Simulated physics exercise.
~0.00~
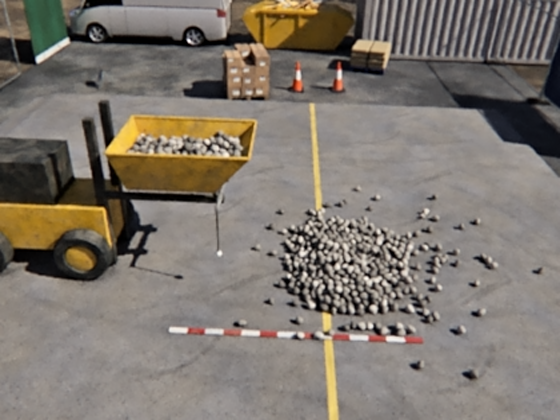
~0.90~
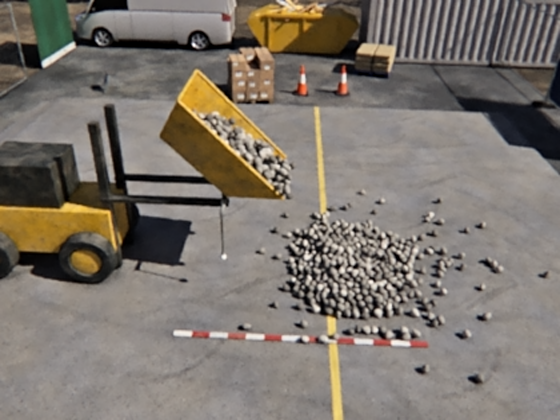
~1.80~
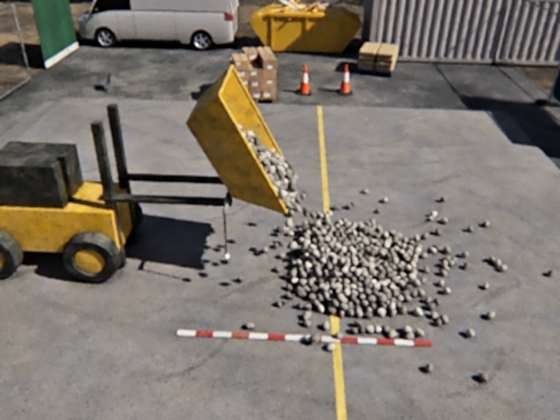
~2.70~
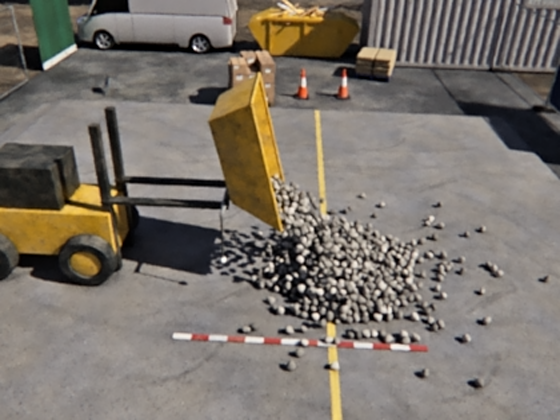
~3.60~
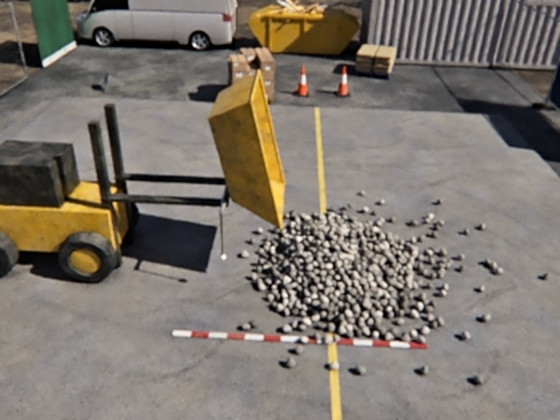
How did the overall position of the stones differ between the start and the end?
At the start some of the stones were up in the skip on the left and the rest lay on the ground, while by the end they were all on the ground, so their middle had moved right and down.
A yellow forklift's raised skip tipped steeply to the right in two stages, spilling its grey stones onto the heap already lying across the yellow line. It ended up empty and still tilted, with the heap bigger and spread further left.
